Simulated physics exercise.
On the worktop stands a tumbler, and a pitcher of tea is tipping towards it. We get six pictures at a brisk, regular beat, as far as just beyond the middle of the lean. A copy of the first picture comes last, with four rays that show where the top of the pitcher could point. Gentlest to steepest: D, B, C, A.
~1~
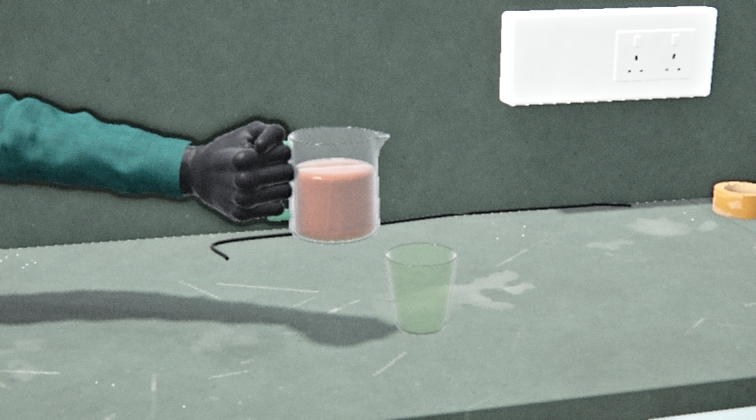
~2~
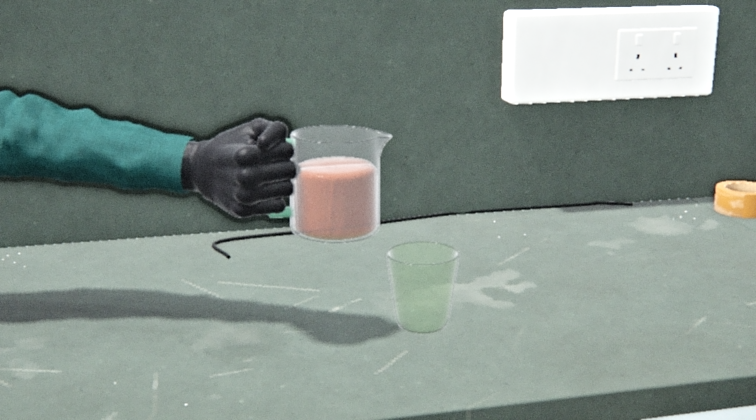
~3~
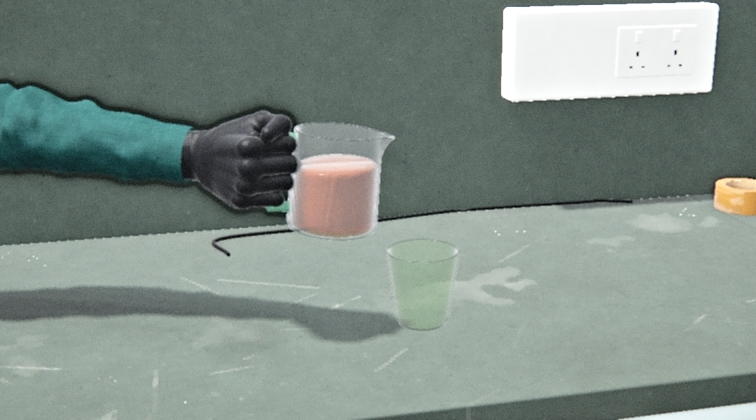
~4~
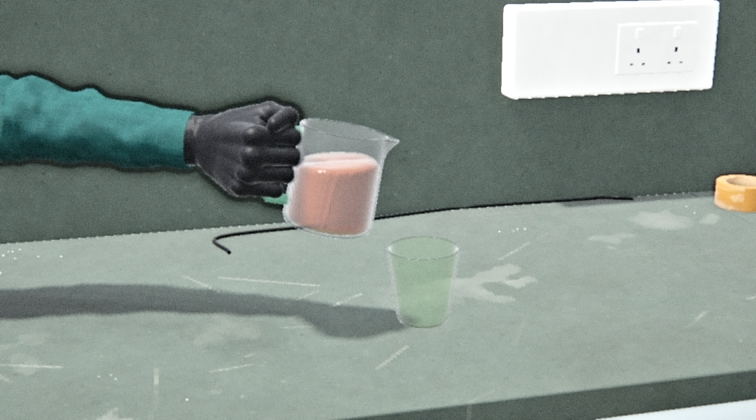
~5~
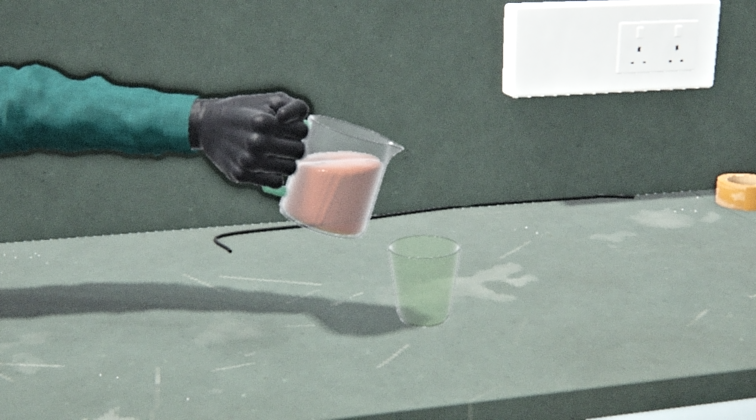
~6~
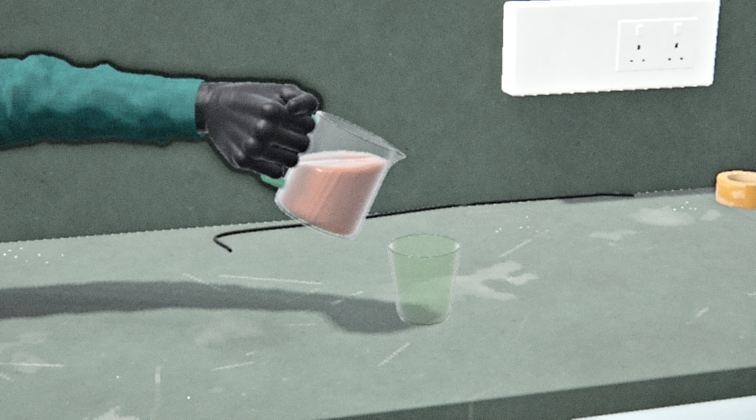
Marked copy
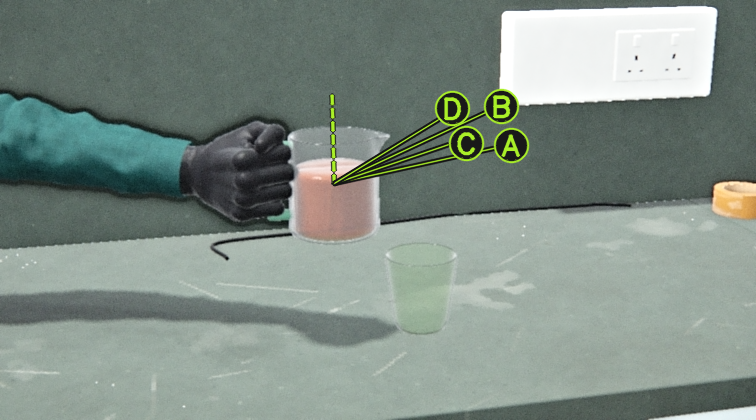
A black-gloved hand holds a pitcher of pinkish liquid and gradually tilts it rightward.
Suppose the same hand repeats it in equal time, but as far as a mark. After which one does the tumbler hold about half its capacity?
Mark D does it best.
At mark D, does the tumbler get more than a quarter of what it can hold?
Yes, clearly.
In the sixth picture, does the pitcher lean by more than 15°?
Yes, it does.
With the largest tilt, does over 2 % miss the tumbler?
Yes.
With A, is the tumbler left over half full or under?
Over.
In lime, A at (494, 148); B at (485, 112); C at (448, 144); D at (438, 119).
With A, the tumbler ends with about 72 % of what it can hold; 25 % of the tea is spilt.
With B, the tumbler ends with about 66 % of what it can hold; 5 % of the tea is spilt.
With C, the tumbler ends with about 65 % of what it can hold; 18 % of the tea is spilt.
With D, the tumbler ends with about 51 % of what it can hold.
